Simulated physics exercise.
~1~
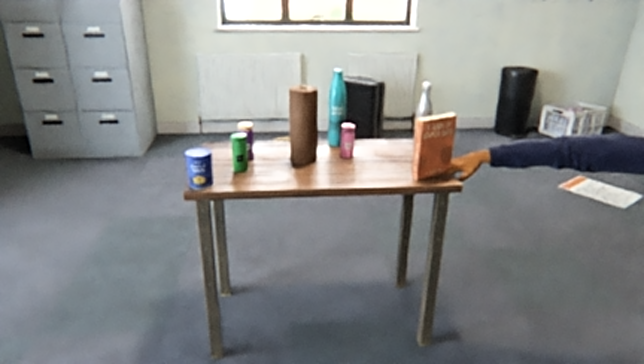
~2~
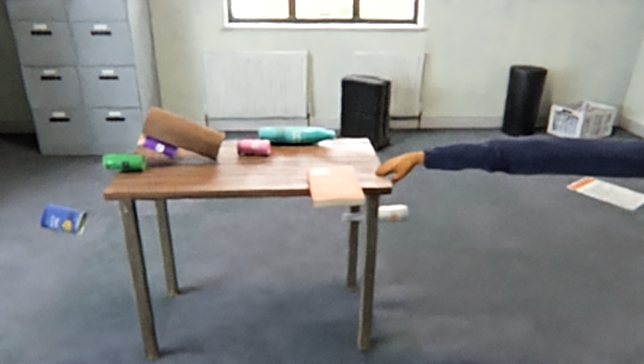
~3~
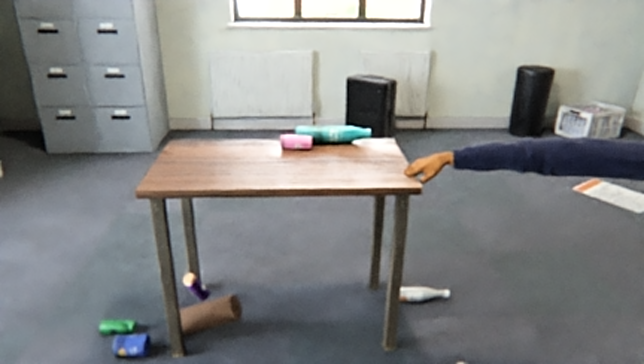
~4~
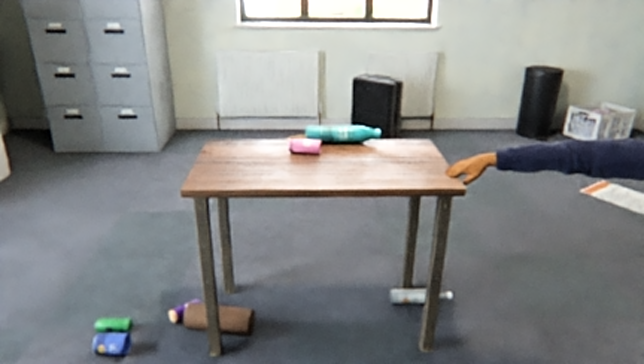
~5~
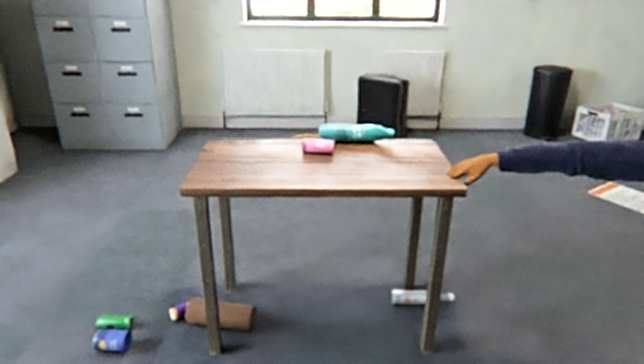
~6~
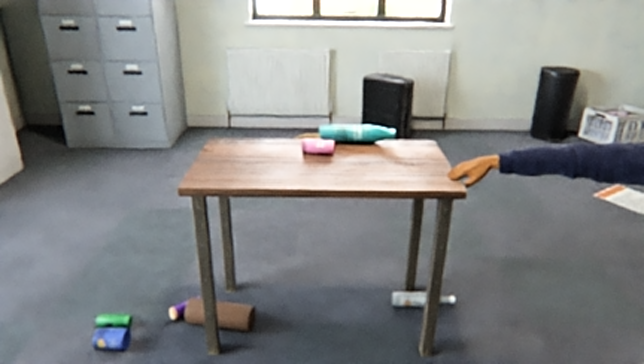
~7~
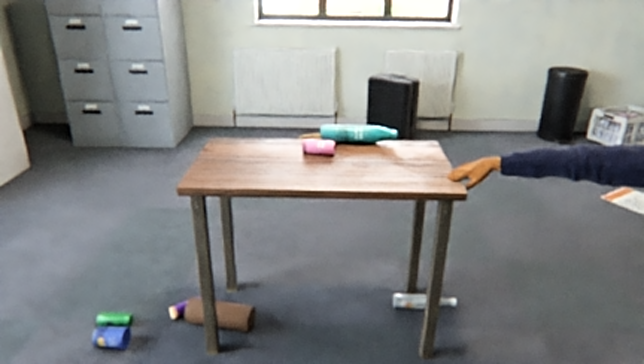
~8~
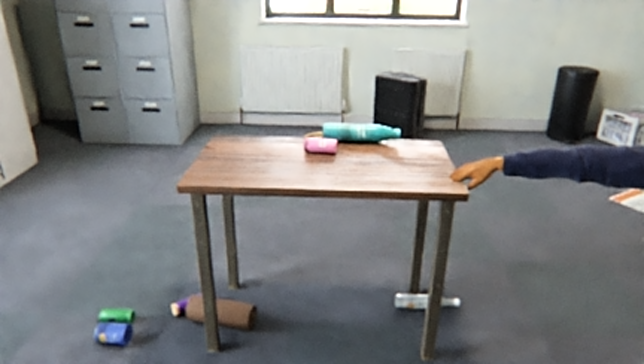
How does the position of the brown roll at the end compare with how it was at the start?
At the start the brown roll stands upright on the table, but by the end it is lying on its side on the floor.
A dark-sleeved arm reaches in from the right and holds the edge of a wooden table in a grey-carpeted room with filing cabinets, seen from the front and slightly above. On the table stand a blue tin, green, purple and pink shakers, a brown roll, turquoise and white bottles and an orange book. The table jerks to the left and the things topple, the blue tin and white bottle dropping off. The table then shifts back right, with the green and purple shakers and brown roll also on the floor. Finally the table rests, only the pink shaker and turquoise bottle lying on top.
